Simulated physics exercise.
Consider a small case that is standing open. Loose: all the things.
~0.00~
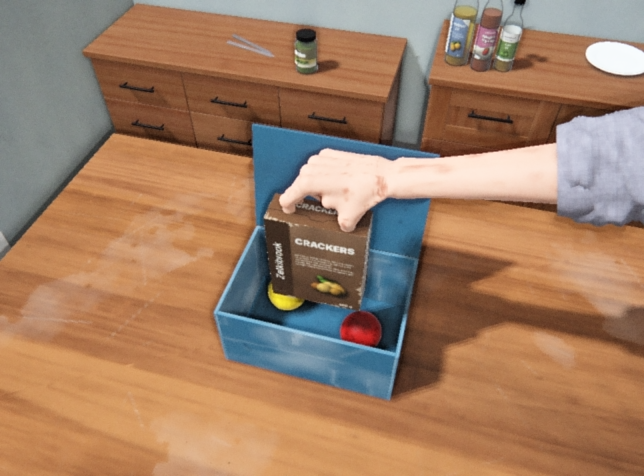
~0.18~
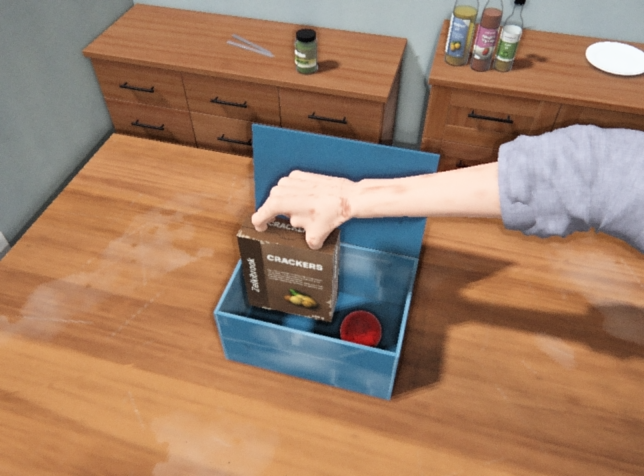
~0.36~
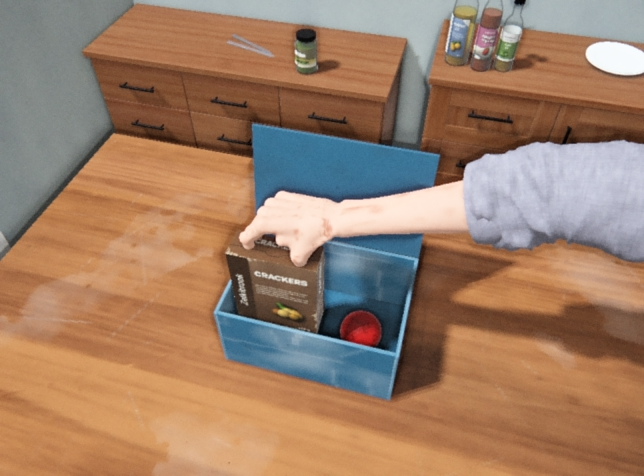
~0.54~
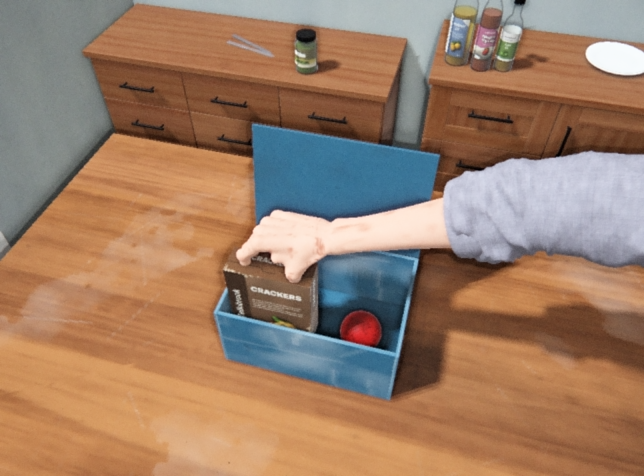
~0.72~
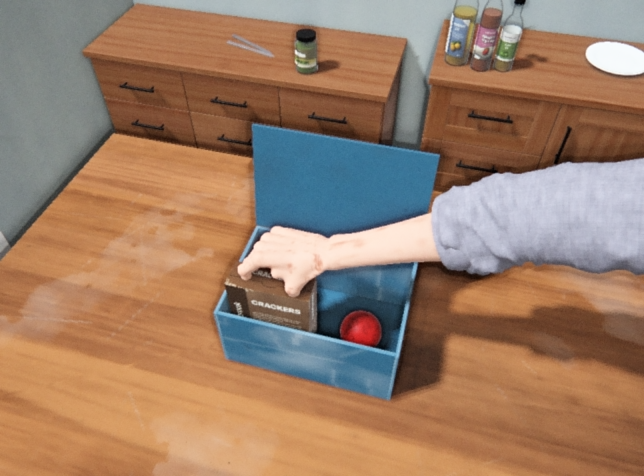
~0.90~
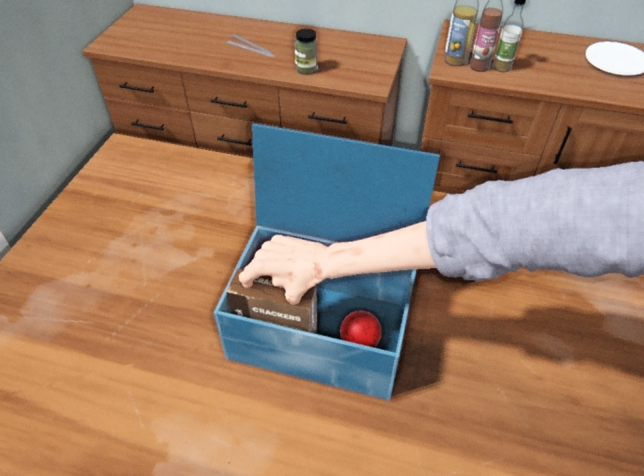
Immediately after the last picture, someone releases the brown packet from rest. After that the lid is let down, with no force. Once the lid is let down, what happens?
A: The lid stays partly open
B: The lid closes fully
(A) The lid stays partly open.
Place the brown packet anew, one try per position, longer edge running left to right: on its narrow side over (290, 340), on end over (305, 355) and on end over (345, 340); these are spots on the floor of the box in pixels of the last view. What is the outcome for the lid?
The lid lowers completely the first time, is kept raised the second time and lowers completely the third time.
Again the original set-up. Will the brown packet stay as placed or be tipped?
Simply put, the brown packet remains unturned.
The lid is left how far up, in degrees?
About 14° above the rim.
By 2.10 s, lid starting down.
By 2.50 s, lid 57° above the rim.
By 2.80 s, lid 23° above the rim.
When it is over (3.3 s), lid 13° above the rim; all 3 as before. End places, in pixels of the last picture, brown packet near (275, 317).
